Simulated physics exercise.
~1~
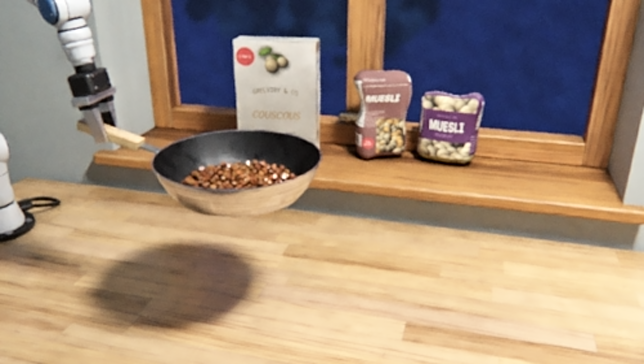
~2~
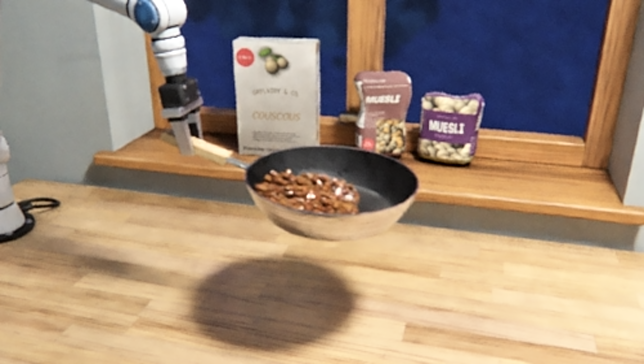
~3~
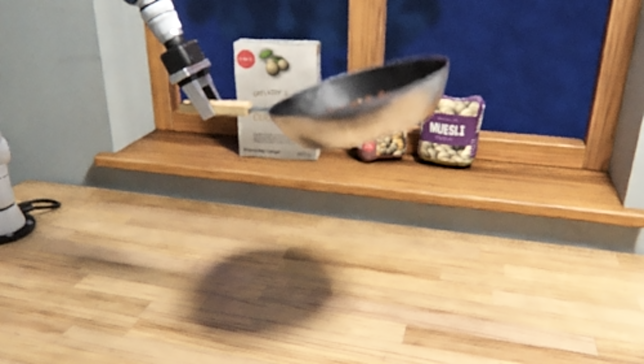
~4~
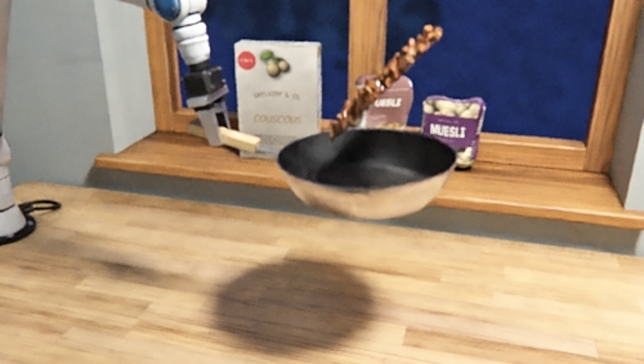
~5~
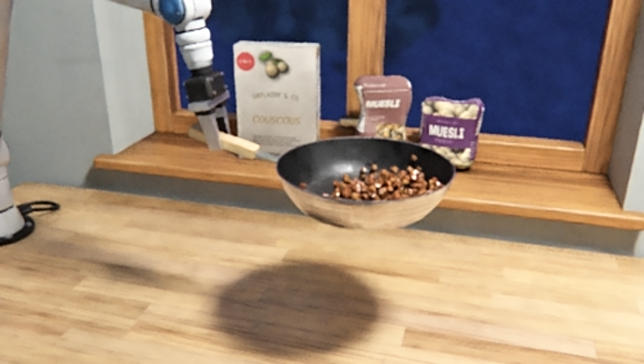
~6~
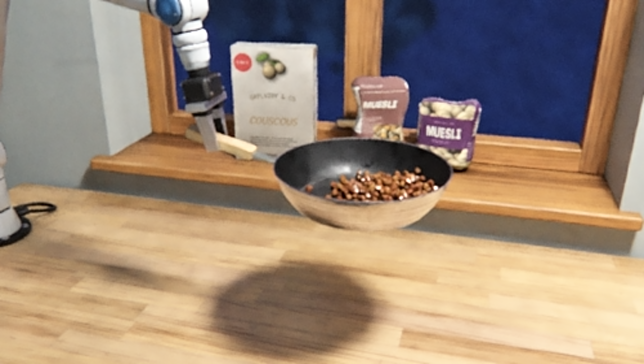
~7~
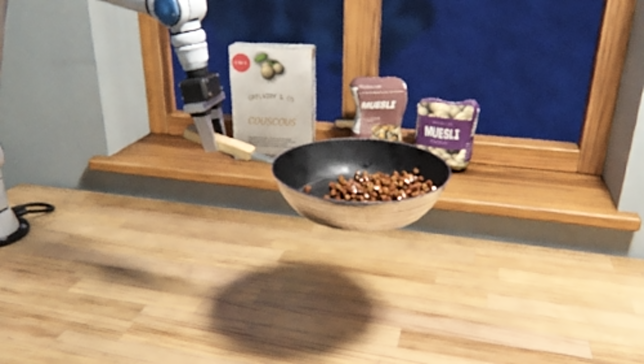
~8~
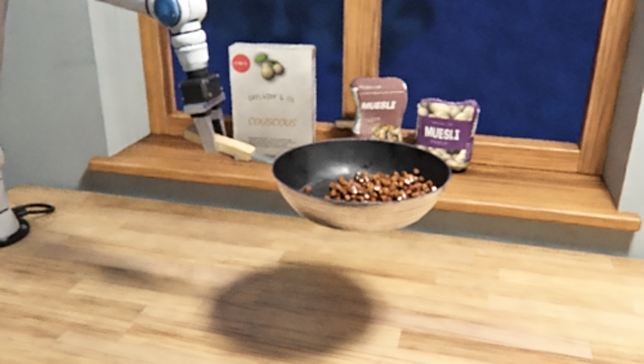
A frying pan of small brown pieces, held by a robot arm above a wooden table, moved right, then swung up and tilted, tossing them high. They dropped back into the lowered pan, which ended level and still, with nothing spilled.
